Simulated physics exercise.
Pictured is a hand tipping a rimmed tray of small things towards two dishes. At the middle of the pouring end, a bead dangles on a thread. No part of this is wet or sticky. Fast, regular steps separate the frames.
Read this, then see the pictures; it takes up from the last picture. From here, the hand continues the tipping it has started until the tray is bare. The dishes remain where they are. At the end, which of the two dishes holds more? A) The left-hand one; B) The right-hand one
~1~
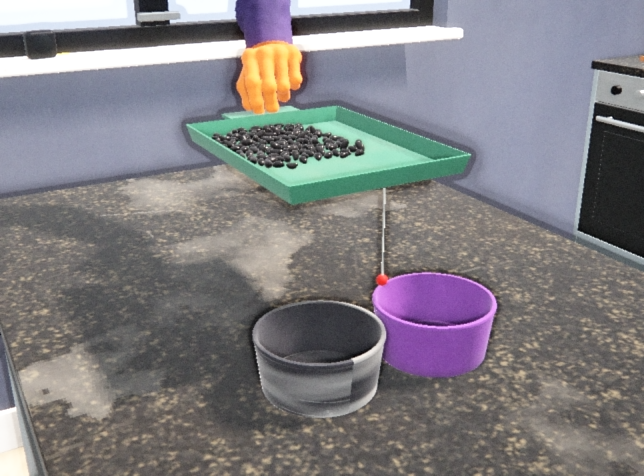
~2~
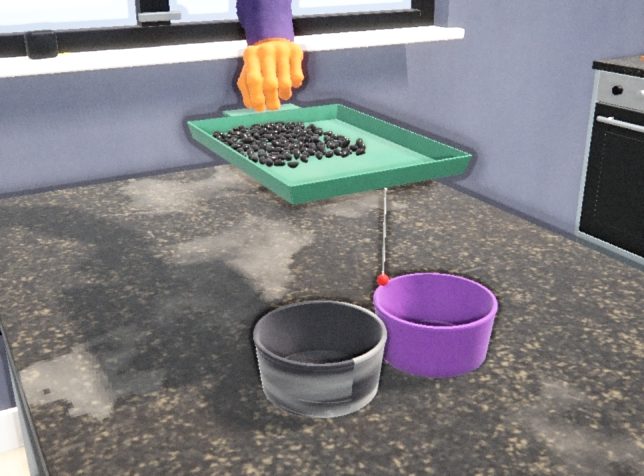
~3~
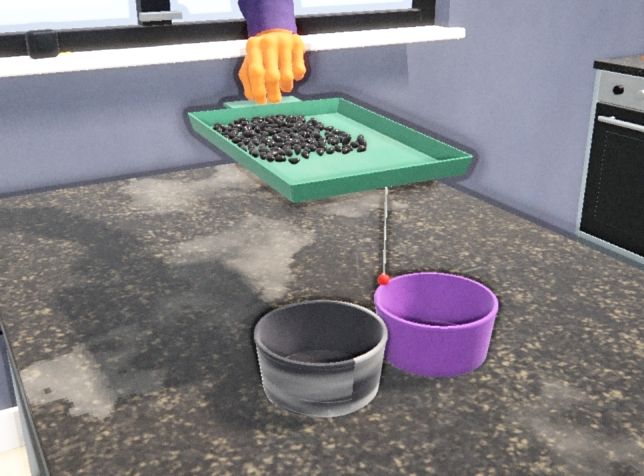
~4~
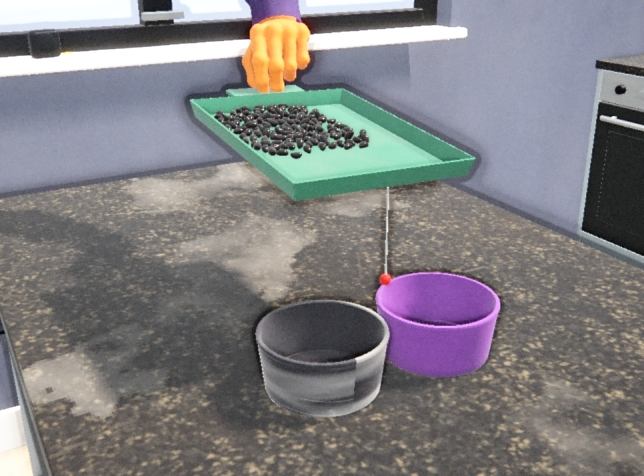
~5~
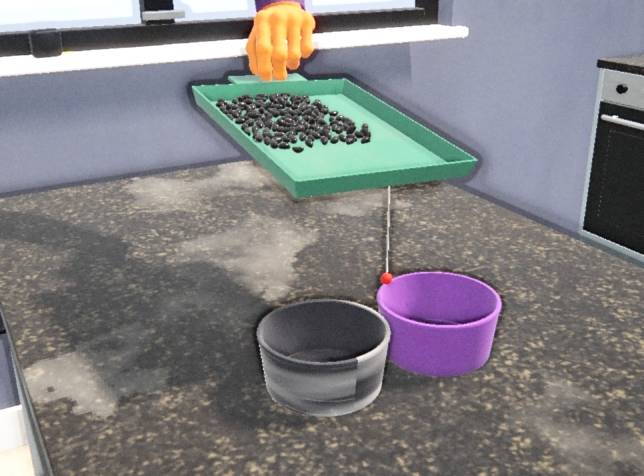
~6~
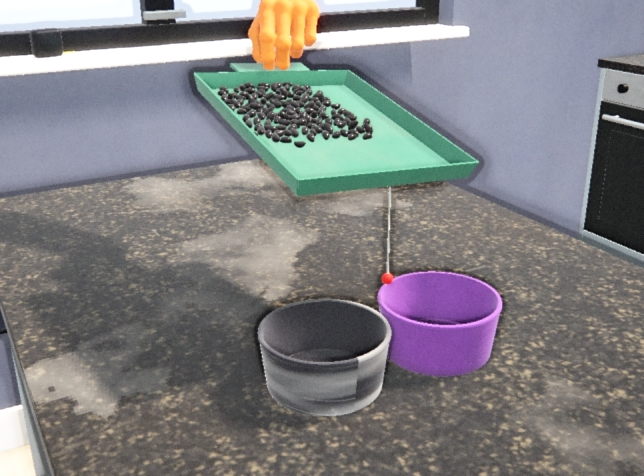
B.
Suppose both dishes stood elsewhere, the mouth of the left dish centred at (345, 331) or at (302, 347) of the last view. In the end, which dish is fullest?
Try 1: The right-side dish; try 2: The right-side dish.
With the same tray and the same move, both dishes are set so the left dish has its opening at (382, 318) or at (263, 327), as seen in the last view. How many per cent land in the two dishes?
Some 90 and then some 20 per cent.
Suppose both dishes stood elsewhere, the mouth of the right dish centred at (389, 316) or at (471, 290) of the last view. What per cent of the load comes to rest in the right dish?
You'd end up with around 20 per cent and then around 90 per cent.
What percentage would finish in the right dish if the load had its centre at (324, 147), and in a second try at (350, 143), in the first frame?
Close to 70 per cent, followed by close to 70 per cent.
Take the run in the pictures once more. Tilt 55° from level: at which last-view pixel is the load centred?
The middle of the pieces shows up near (422, 166).
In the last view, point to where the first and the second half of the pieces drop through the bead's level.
(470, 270), then (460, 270).
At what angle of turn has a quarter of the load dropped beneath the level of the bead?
The tilt then is about 90°.
Soon after the last picture, tray tipped steeply; most on the tray; a stray few in the right dish; a stray few outside both; a small part in the air.
A little later, tray tipped right over; about two thirds on the tray; a stray few in the left dish; a small part in the right dish; a small part outside both; a small part in the air.
Later still, tray tipped past a quarter turn; a stray few in the left dish; about two thirds in the right dish; about a third outside both.
At rest, tray tipped past a quarter turn; a stray few in the left dish; about two thirds in the right dish; about a third outside both.
